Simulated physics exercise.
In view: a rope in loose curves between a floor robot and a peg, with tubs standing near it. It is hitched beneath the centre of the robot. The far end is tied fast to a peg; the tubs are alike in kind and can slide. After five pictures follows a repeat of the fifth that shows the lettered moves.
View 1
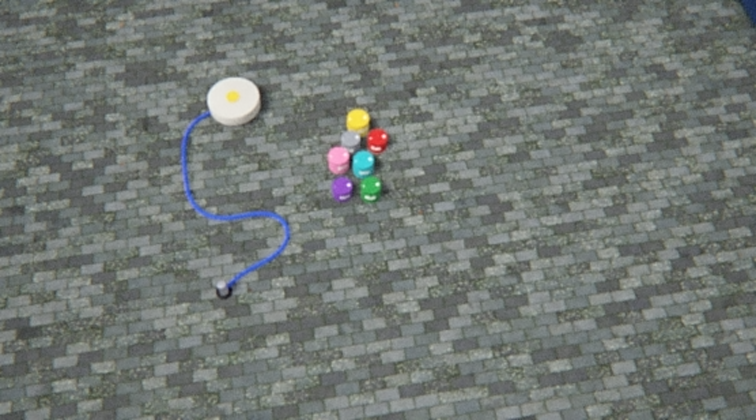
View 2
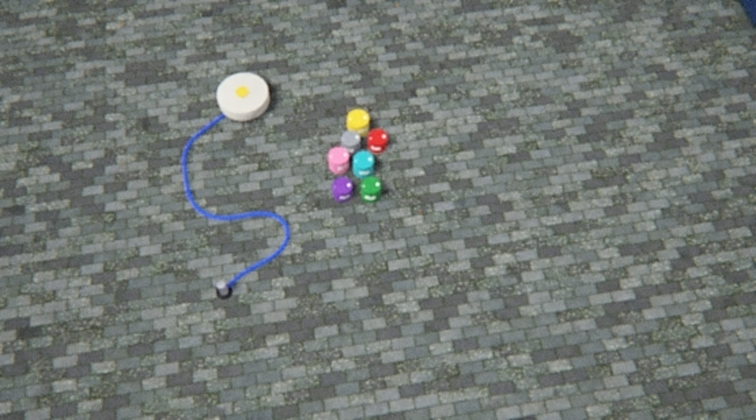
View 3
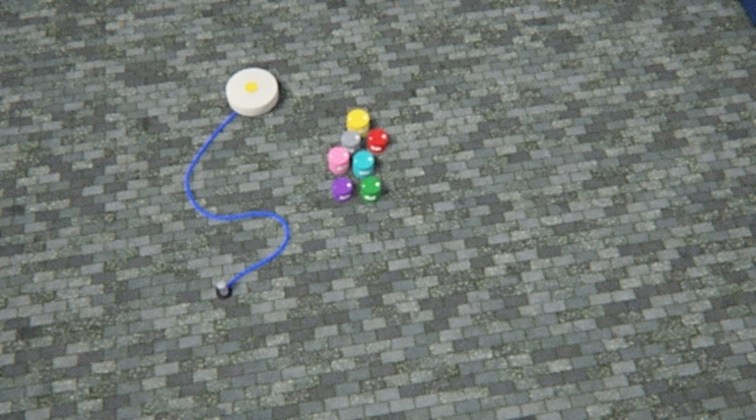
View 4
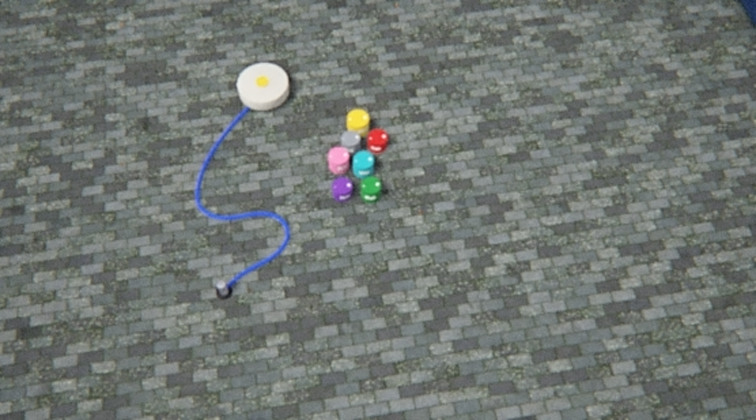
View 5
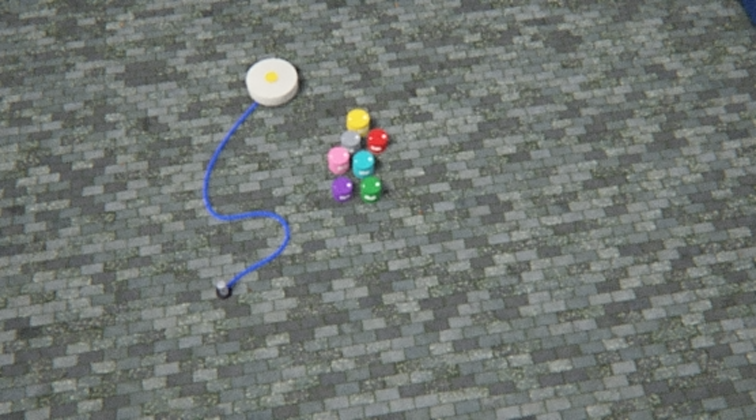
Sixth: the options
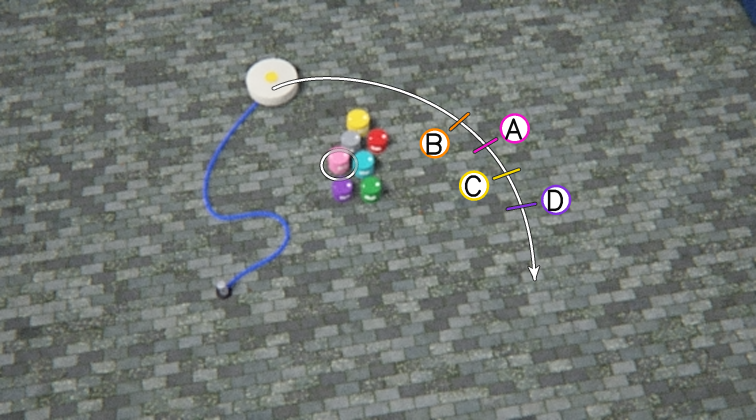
On a grey brick-paved floor, a white disc-shaped robot with a yellow centre glides steadily up and to the right, drawing along a curved blue rope tied to a small peg, while seven colourful tubs stand still nearby.
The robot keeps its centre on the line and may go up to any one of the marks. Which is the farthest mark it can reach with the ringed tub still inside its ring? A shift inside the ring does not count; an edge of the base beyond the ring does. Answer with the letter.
It should halt at A.
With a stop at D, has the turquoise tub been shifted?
By then, yes.
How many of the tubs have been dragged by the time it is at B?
The count is none.
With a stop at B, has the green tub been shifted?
By then, no.
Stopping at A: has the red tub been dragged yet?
By then, yes.
On the marked copy, A at (486, 145); B at (459, 122); C at (507, 174); D at (522, 206); the ring at (339, 165); the route from (274, 89) via (456, 119) to (535, 280).
Following A. Soon after the start, robot (355, 75); pink tub (339, 160).
Later, robot (432, 98); pink tub (339, 160).
In the end, robot (487, 140); grey tub (352, 146); pink tub (339, 160); red tub (389, 150); yellow tub (371, 140); the pink tub is still in its ring.
As for the rest, B is safe but short; C drags the ringed tub to (345, 173); D drags the ringed tub to (354, 186).
